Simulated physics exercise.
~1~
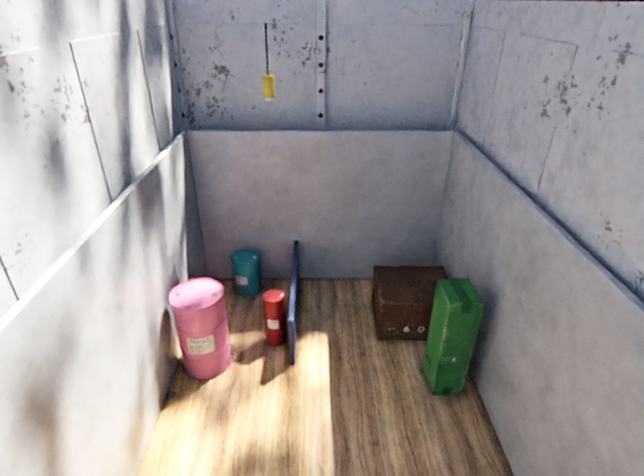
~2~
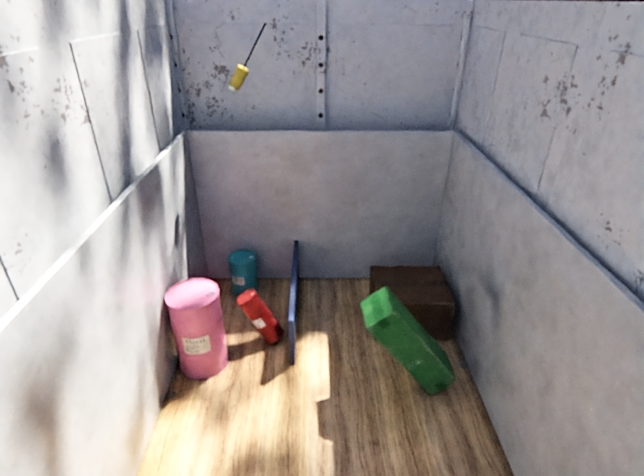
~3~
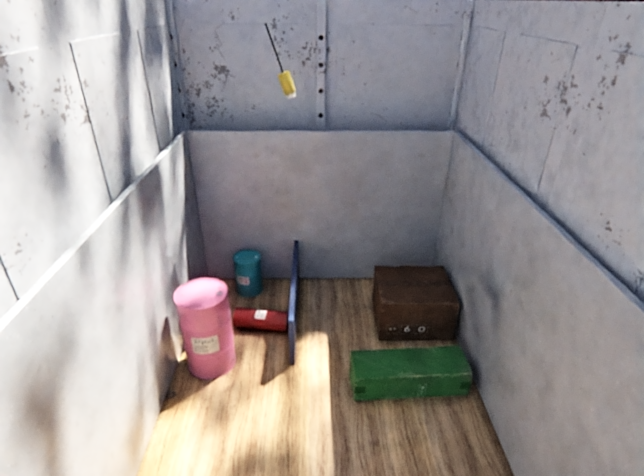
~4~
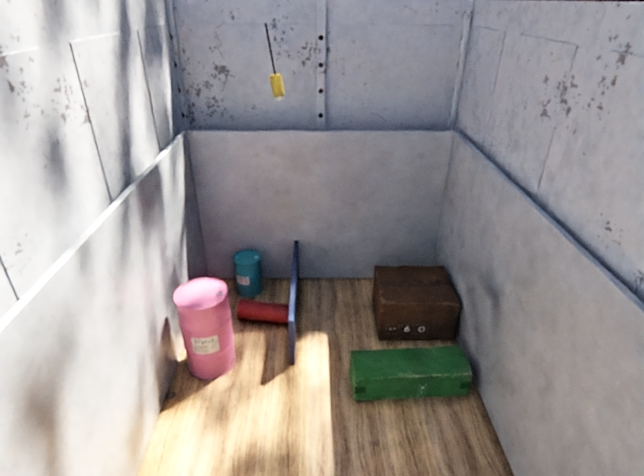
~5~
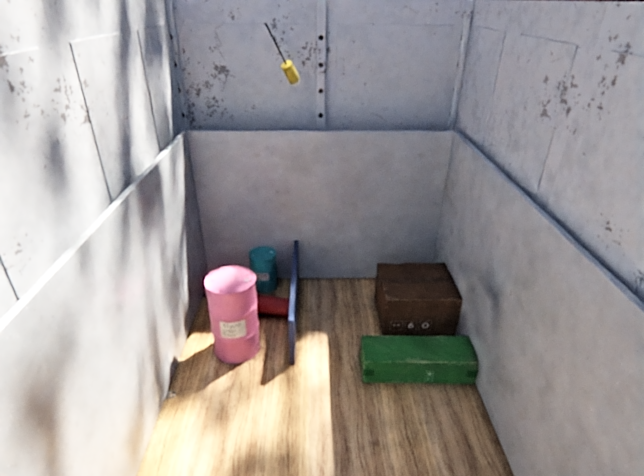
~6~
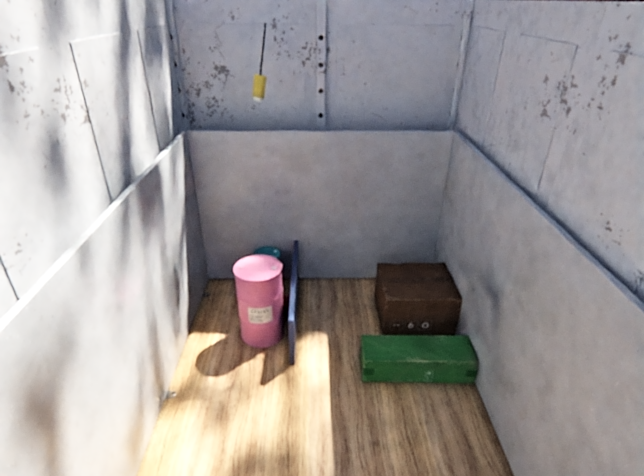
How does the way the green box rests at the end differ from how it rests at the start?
The green box stands upright at the start, but at the end it lies on its side on the floor in front of the brown box.
